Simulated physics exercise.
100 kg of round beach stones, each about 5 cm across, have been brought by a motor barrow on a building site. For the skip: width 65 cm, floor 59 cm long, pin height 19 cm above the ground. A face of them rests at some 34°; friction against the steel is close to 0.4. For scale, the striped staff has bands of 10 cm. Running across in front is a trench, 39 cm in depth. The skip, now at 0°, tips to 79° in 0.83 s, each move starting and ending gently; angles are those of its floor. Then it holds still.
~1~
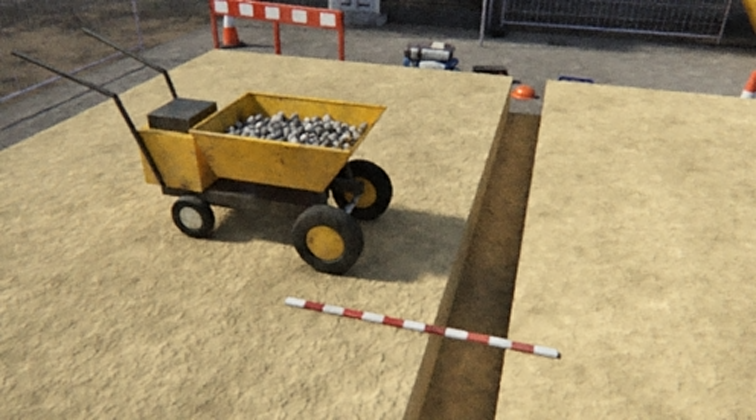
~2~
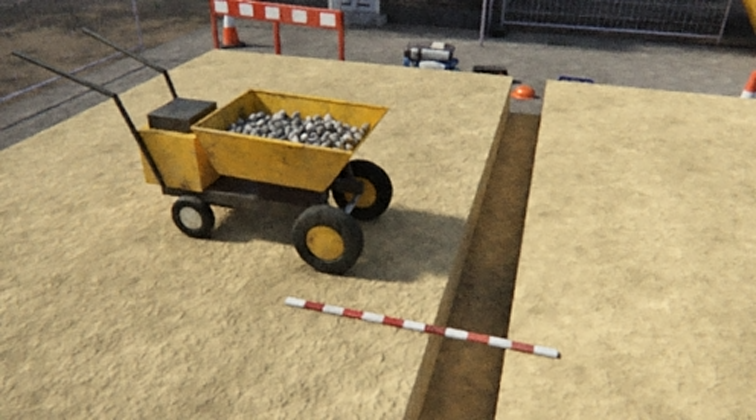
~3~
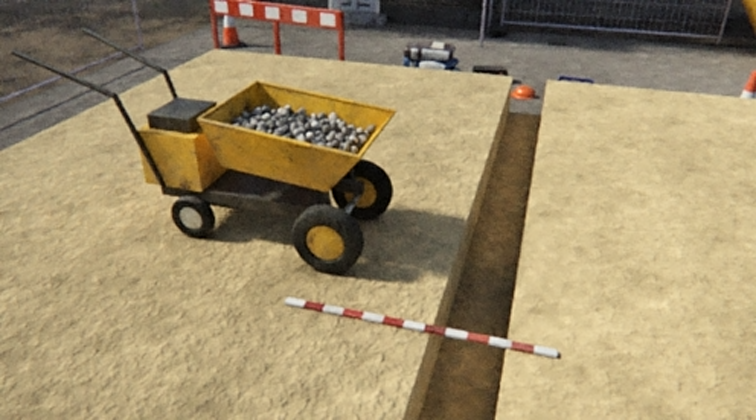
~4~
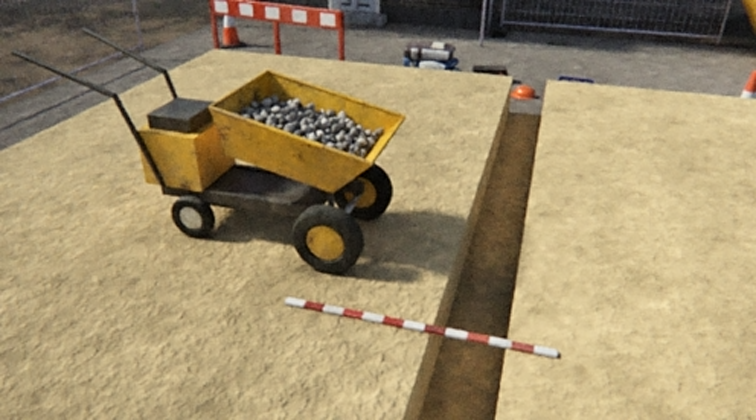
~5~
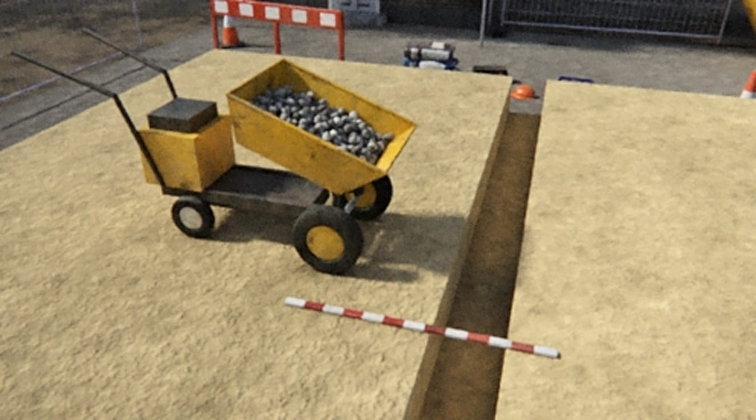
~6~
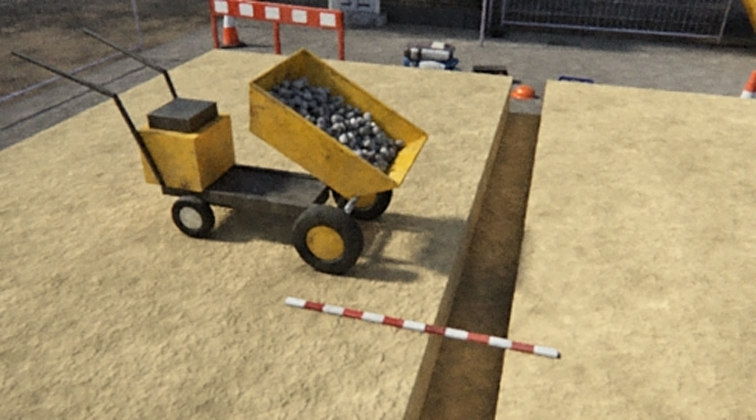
A yellow motor barrow loaded with grey stones stood still beside a narrow trench, near a red and white striped staff, while its skip slowly tilted forward, the back end rising well up.
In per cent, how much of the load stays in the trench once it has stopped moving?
I would say about 98 per cent.
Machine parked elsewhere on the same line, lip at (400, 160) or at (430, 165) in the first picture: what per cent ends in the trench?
45 % and 15 %.
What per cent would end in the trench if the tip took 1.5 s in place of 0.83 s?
Something close to 100 per cent.
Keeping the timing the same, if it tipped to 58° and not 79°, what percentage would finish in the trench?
It would be near 65 per cent.
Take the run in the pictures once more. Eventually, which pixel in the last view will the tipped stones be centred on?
Roughly at pixel (483, 313).
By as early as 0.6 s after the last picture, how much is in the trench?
Some 55 per cent.
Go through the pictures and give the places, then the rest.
In the first frame, the skip is at 0°, its lip at (349, 153); the top of the load is at (292, 126).
The second frame shows lip at (352, 154), floor tilted 2°, highest stones at (287, 124).
The third frame shows lip at (360, 157), floor tilted 6°, highest stones at (268, 115).
In the fourth frame, the skip is at 13°, its lip at (372, 164); the top of the load is at (272, 104).
In the fifth frame, the skip is at 21°, its lip at (386, 174); the top of the load is at (281, 95).
The sixth frame shows lip at (399, 186), floor tilted 30°, highest stones at (294, 86).
Then, 0.3 s after the last picture the floor is at 66°, 100 % in the skip; the foremost stones are at (429, 213).
Then, 0.6 s after the last picture the floor is at 79°, 42 % in the skip, 2 % short of the trench, 56 % in the trench; the foremost stones are at (512, 285).
Then, 0.9 s after the last picture the floor is at 79°, 4 % in the skip, 2 % short of the trench, 92 % in the trench, 2 % past the trench; the foremost stones are at (605, 266).
Then, 2.9 s after the last picture the floor is at 79°, 0 % in the skip, 98 % in the trench, 2 % past the trench; the foremost stones are at (680, 275).
